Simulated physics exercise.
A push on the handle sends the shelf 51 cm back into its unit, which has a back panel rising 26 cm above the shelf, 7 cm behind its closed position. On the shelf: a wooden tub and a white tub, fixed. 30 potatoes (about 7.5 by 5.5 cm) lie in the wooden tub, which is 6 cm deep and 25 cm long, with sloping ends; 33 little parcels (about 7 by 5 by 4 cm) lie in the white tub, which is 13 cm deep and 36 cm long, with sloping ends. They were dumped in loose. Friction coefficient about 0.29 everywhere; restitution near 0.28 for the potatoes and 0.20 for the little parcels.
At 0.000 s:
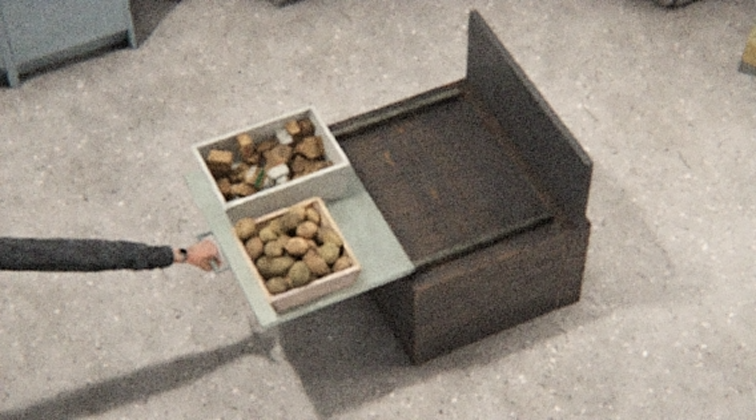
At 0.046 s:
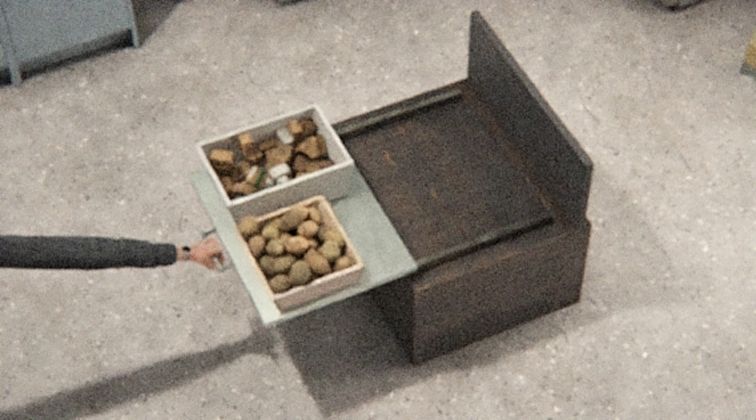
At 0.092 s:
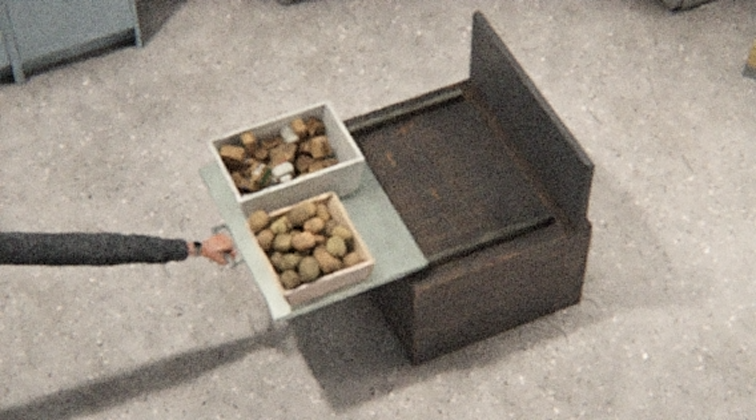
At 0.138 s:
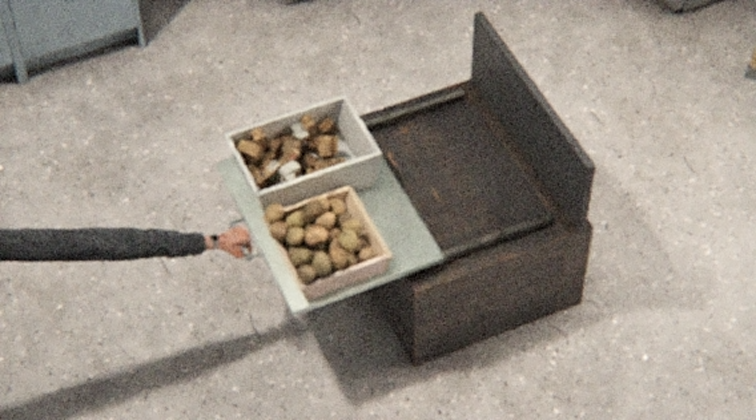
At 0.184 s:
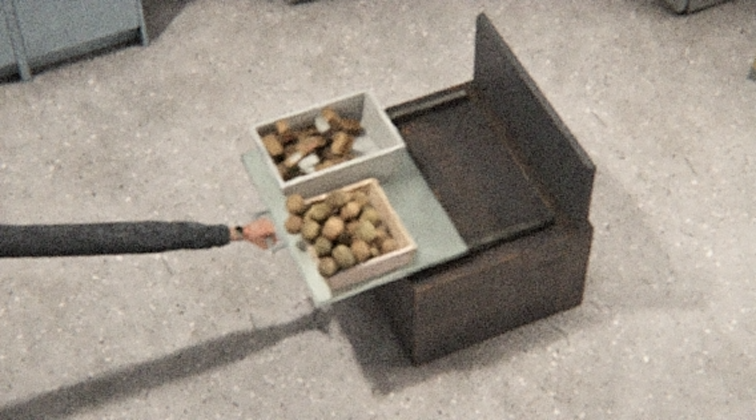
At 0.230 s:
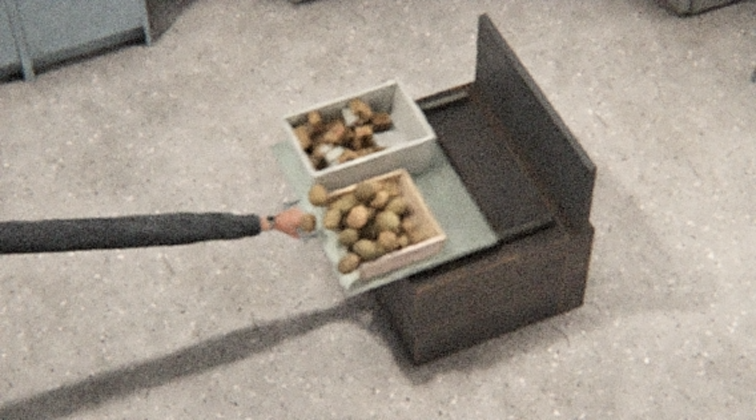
A hand pushed a pale shelf carrying two tubs rightward into a dark unit, faster as it went, and the potatoes and little parcels slid left, a few potatoes going over their tub's end.
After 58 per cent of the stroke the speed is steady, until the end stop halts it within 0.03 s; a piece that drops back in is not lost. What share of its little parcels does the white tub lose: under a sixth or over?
The white tub loses under a sixth of its little parcels.
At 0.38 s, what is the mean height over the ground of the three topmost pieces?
About 64 cm.
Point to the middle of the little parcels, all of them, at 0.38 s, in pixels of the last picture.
Around (423, 122).
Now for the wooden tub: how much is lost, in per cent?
About: Wooden tub 45 per cent.
After 0.30 s, end of travel.
After 0.38 s, wooden tub 26 in, 4 out and white tub 33 in, 0 out.
After 0.50 s, wooden tub 20 in, 10 out and white tub 33 in, 0 out.
After 0.72 s, wooden tub 17 in, 13 out and white tub 33 in, 0 out.
Final count (at 1.15 s), wooden tub 17 in, 13 out and white tub 33 in, 0 out. Asked share, 0 of 33, 0 per cent.
